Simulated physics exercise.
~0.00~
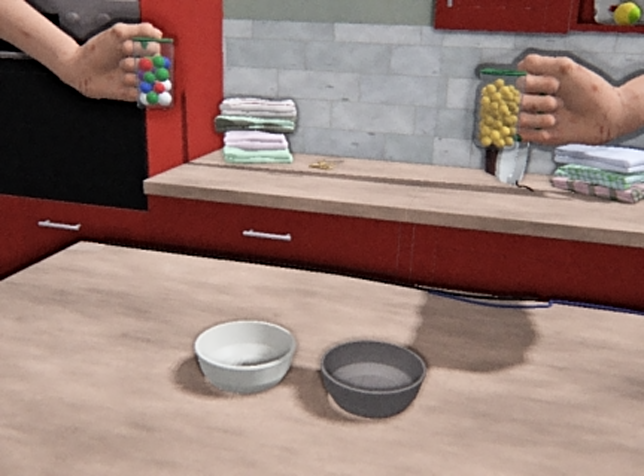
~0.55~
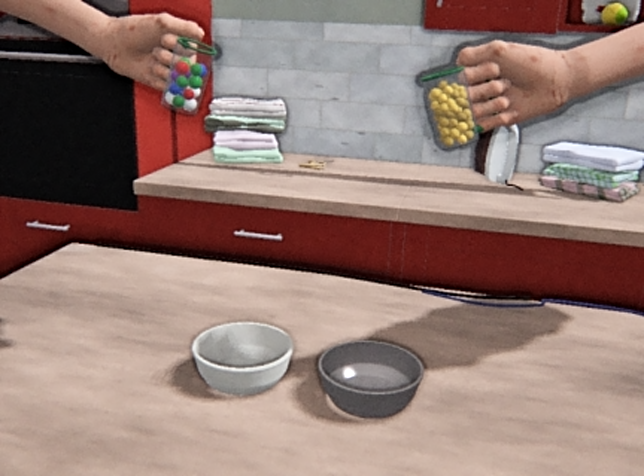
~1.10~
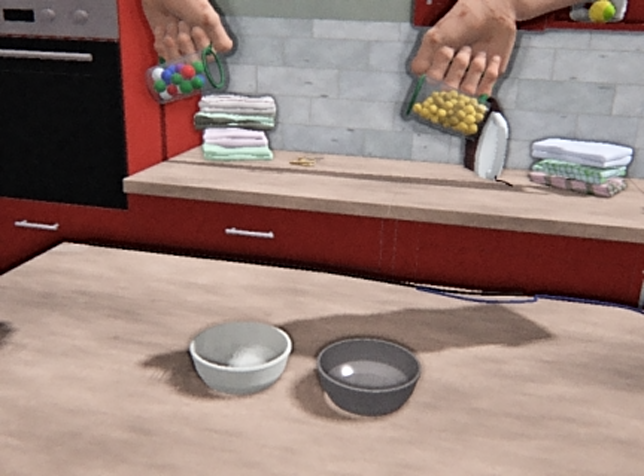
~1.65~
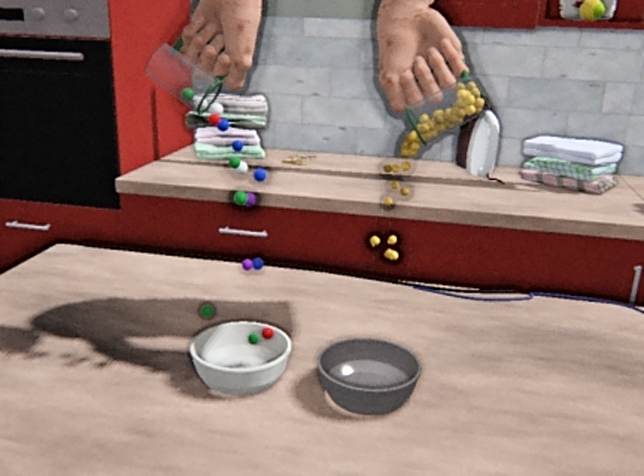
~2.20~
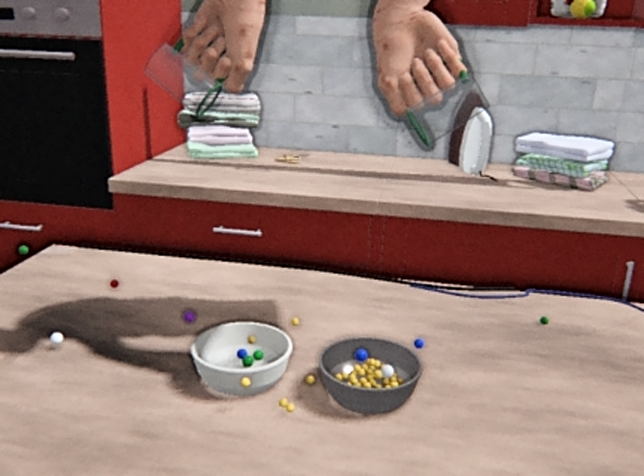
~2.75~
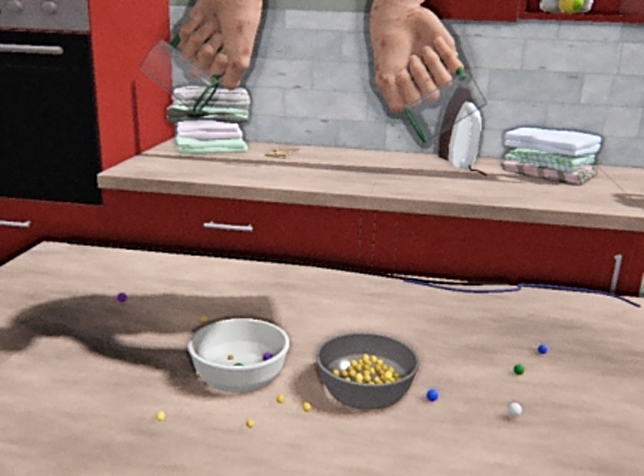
Two hands tipping cups of small balls over bowls, multicoloured ones mostly scattering across the counter, yellow ones mostly staying in.
